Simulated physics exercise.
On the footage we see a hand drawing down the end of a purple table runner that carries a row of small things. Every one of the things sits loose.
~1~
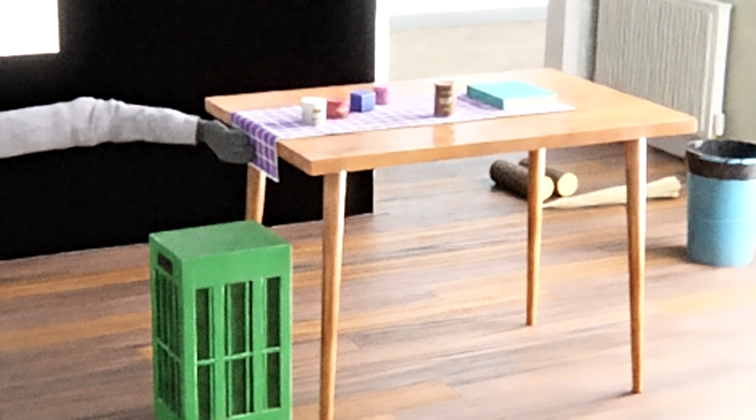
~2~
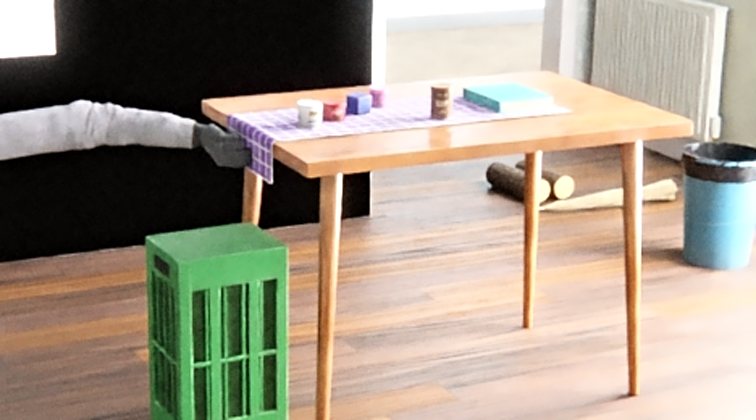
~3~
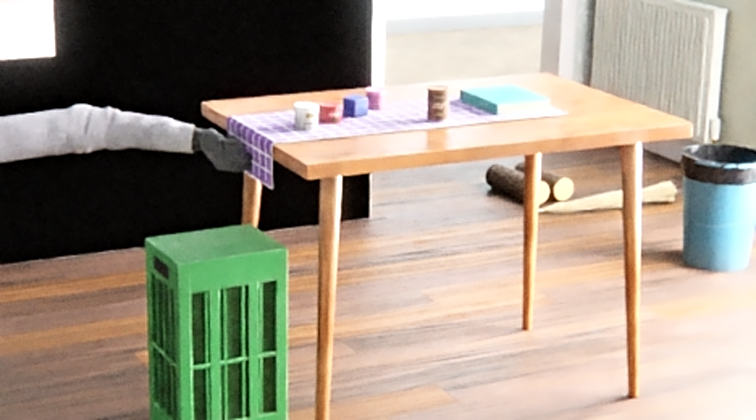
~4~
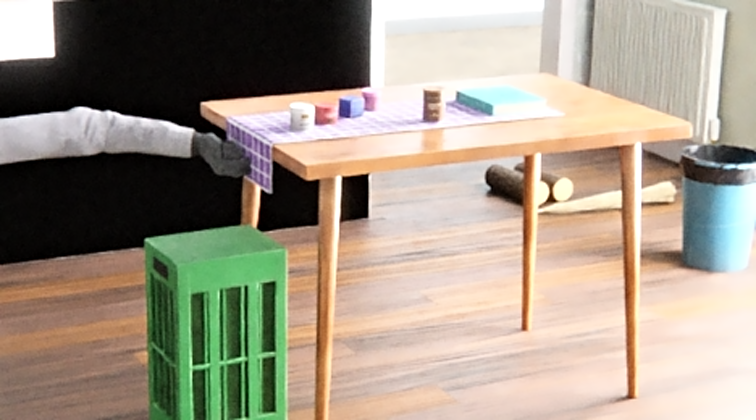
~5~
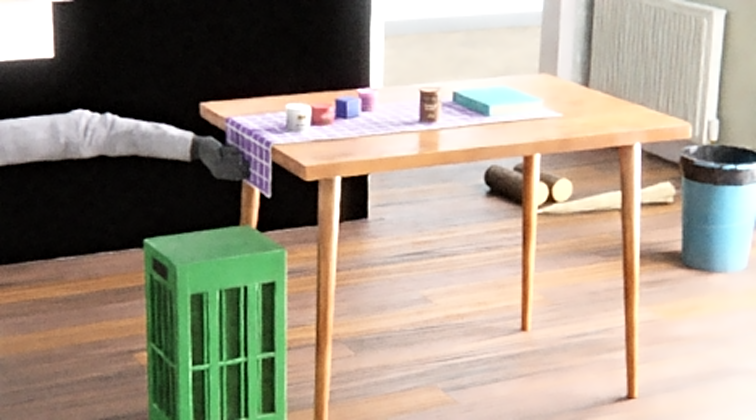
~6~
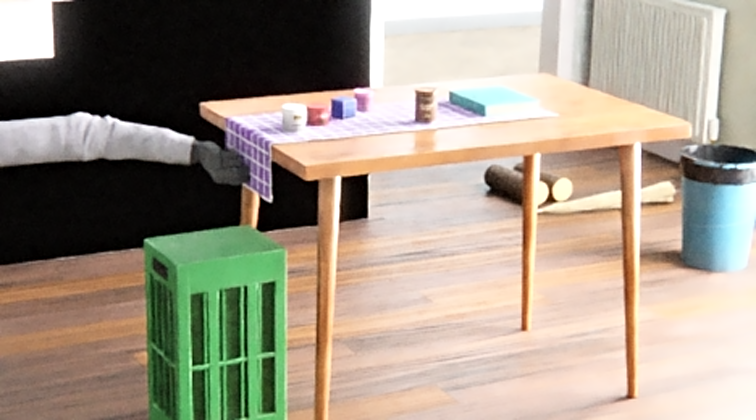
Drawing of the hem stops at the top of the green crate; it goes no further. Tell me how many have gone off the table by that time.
By that time the count is one.
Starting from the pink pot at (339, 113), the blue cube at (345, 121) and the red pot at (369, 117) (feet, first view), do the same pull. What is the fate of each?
Outcome: Pink pot stays aboard, blue cube stays aboard, red pot stays aboard.
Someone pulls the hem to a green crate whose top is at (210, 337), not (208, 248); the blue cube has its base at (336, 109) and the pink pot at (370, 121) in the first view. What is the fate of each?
The blue cube ends up off while the pink pot ends up off.
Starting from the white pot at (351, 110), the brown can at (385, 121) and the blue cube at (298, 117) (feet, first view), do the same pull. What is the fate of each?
The white pot ends up still aboard; the brown can ends up still aboard; the blue cube ends up knocked off.
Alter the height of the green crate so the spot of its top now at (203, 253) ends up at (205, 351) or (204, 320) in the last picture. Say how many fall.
Then 4 and 3.
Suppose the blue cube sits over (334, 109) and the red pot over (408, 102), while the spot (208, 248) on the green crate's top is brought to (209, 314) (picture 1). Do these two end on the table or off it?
Observed: Blue cube departs; red pot remains seated.
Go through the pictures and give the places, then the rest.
The first picture shows hem (277, 181); white pot (313, 100); red pot (337, 99); blue cube (362, 92); pink pot (383, 85); brown can (445, 83); top of the crate (208, 248).
The second picture shows hem (272, 184); white pot (310, 103).
The third picture shows hem (273, 189); red pot (330, 104).
The fourth picture shows hem (271, 194); blue cube (351, 98); top of the crate (204, 252).
The fifth picture shows hem (270, 198); pink pot (368, 91).
The sixth picture shows hem (271, 202); white pot (294, 106); red pot (318, 106); blue cube (343, 99); pink pot (364, 91); brown can (426, 89).
Soon after, hem near (247, 202); all still up.
After that, hem near (247, 224); all still up.
And then, hem on the crate; white pot gone.
In the end, hem on the crate; white pot gone. It carries off one.
